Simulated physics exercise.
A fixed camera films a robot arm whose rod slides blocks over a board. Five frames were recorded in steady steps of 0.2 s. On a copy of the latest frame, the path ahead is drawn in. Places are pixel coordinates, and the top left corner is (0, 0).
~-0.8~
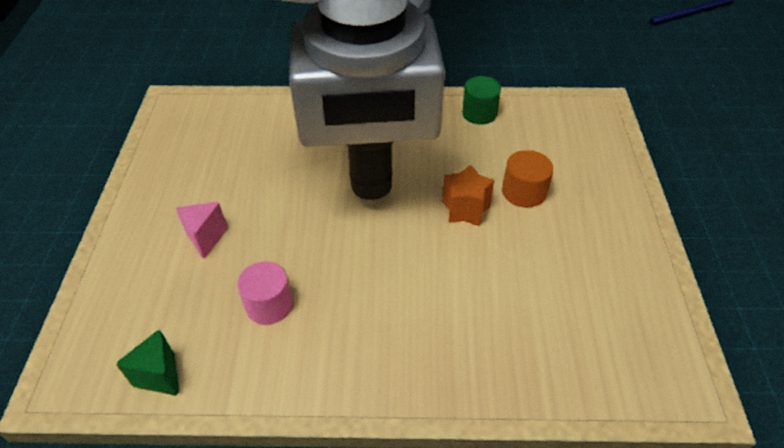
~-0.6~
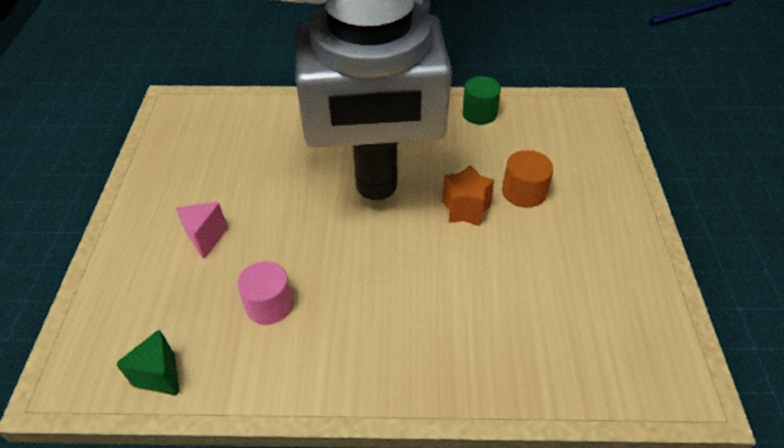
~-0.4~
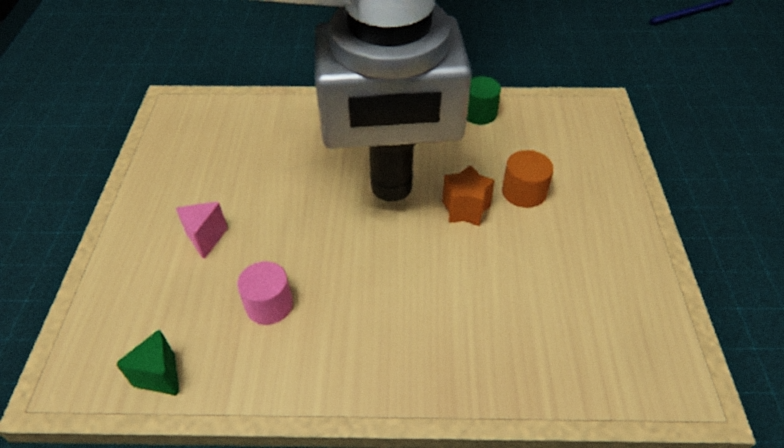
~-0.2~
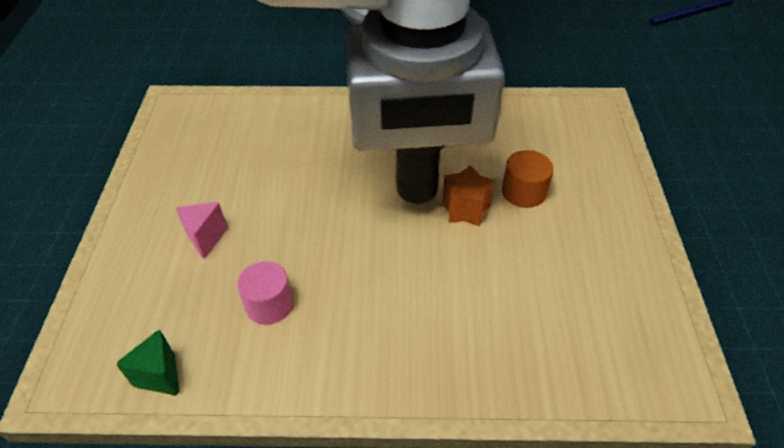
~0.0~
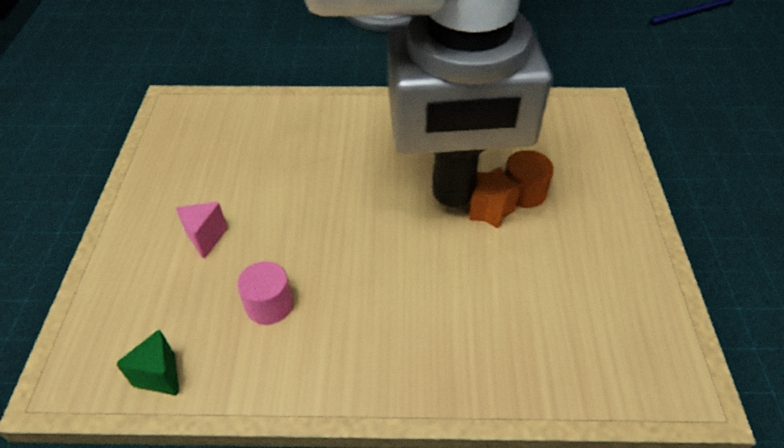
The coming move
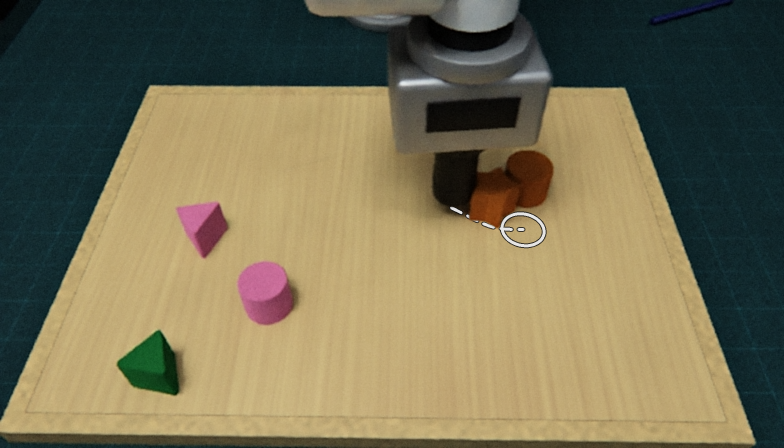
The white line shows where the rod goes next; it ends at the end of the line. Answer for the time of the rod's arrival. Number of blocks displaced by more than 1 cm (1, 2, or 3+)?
Two blocks, no more.
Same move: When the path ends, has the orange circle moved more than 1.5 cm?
Going by the path, yes.
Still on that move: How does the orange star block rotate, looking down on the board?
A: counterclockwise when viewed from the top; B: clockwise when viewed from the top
Choice A: Counterclockwise when viewed from the top.
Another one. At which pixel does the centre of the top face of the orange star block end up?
It is at (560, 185).
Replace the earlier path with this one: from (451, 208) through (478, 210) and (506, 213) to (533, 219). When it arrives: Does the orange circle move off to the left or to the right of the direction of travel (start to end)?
Goes left.
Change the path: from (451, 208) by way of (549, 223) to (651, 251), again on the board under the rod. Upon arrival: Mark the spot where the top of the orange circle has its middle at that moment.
I'd place it at (583, 156), taking the centre of its top.
Drawn move, from (451, 208) through (473, 219) and (497, 228) to (523, 229).
What follows on the original path. Halfway along, rod at (487, 209); orange star block at (527, 188), turned 25° anticlockwise; orange circle at (543, 163).
At the end, rod at (527, 214); orange star block at (560, 185), turned 45° anticlockwise; orange circle at (558, 155).
